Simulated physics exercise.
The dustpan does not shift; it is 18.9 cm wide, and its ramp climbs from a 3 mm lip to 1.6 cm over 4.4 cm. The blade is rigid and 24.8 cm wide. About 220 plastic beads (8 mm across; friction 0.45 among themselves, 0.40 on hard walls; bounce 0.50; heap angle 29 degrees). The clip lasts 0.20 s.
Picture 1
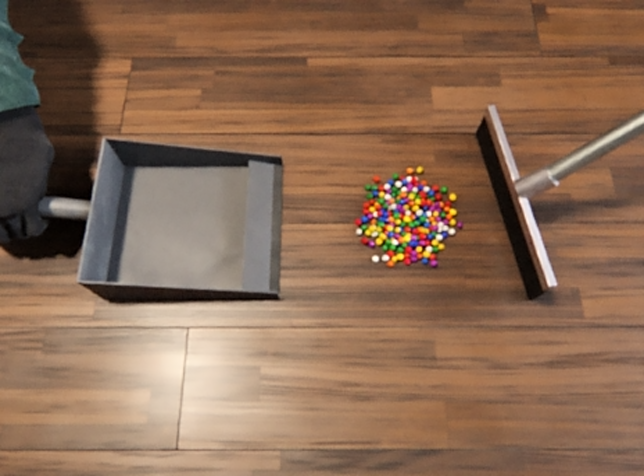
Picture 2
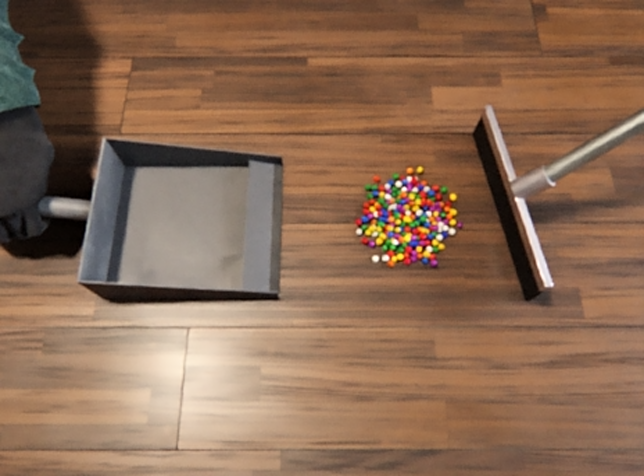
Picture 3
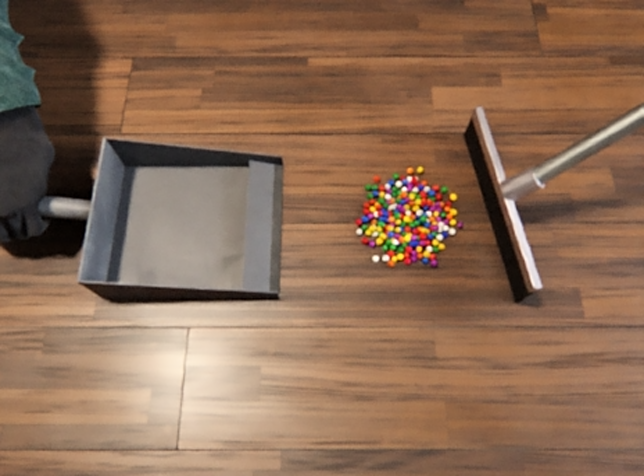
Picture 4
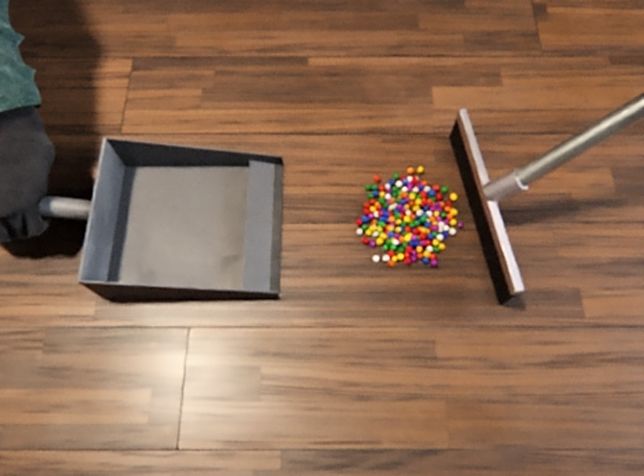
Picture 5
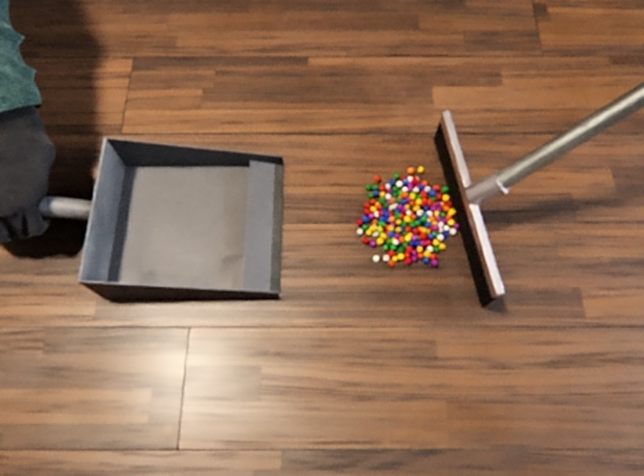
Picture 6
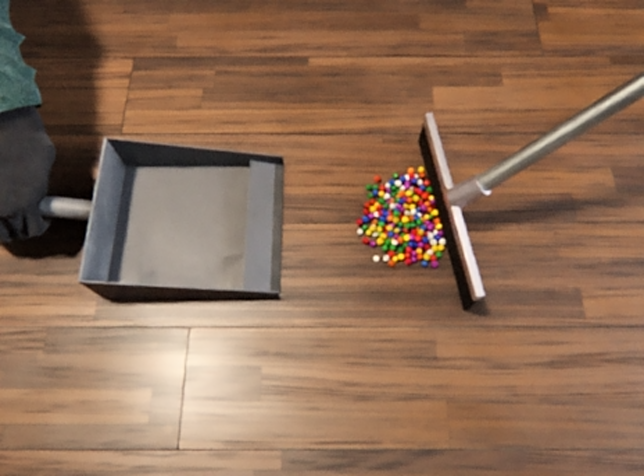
A squeegee-like blade slides left across a wooden floor and pushes into colourful plastic beads.
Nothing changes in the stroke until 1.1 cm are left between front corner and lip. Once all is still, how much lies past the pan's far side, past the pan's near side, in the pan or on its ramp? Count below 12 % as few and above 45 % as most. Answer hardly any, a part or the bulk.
Past the pan's far side: Hardly any; past the pan's near side: A part; in the pan or on its ramp: A part.
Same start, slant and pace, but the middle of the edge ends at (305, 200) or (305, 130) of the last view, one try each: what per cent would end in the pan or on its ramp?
About 25 and 5 per cent.
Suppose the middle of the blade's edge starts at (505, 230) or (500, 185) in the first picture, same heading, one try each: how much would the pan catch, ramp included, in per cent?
About 35 and 25 per cent.
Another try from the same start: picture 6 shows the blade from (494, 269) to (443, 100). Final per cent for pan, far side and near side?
Pan 5, far 15, near 5.
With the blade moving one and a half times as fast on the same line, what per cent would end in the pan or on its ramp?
Then about 35 per cent.
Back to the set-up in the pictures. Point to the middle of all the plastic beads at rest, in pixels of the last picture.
Near (280, 241).
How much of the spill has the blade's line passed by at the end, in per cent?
Some 0 per cent.
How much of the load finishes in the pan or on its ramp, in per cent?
Roughly 30 per cent.
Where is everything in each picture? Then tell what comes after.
In the first picture, blade from (548, 285) to (489, 113), moved 0.0 cm, 0 of the pieces shifted so far; middle of the pieces at (405, 219); pan at (182, 228).
In the second picture, blade from (544, 286) to (486, 114), moved 0.4 cm, 0 of the pieces shifted so far; middle of the pieces at (405, 219).
In the third picture, blade from (533, 288) to (476, 115), moved 1.8 cm, 0 of the pieces shifted so far; middle of the pieces at (405, 219).
In the fourth picture, blade from (515, 290) to (461, 117), moved 3.9 cm, 0 of the pieces shifted so far; middle of the pieces at (406, 218).
In the fifth picture, blade from (496, 293) to (444, 119), moved 6.2 cm, 2 of the pieces shifted so far; middle of the pieces at (406, 218).
In the sixth picture, blade from (477, 296) to (428, 121), moved 8.5 cm, 98 of the pieces shifted so far; middle of the pieces at (403, 219); pan at (183, 228).
Then, 0.17 s after the last picture, middle of the blade 12 cm from the lip; 0 % over the lip, far side 5 %, near side 5 %.
Then, 0.27 s after the last picture, middle of the blade 5 cm from the lip; 0 % over the lip, far side 5 %, near side 10 %.
Then, 0.51 s after the last picture, middle of the blade 3 cm from the lip; 30 % over the lip, far side 5 %, near side 15 %.
In the end, far side 5 %, near side 15 %, pan 30 %, in front of the lip or behind the blade 50 %.
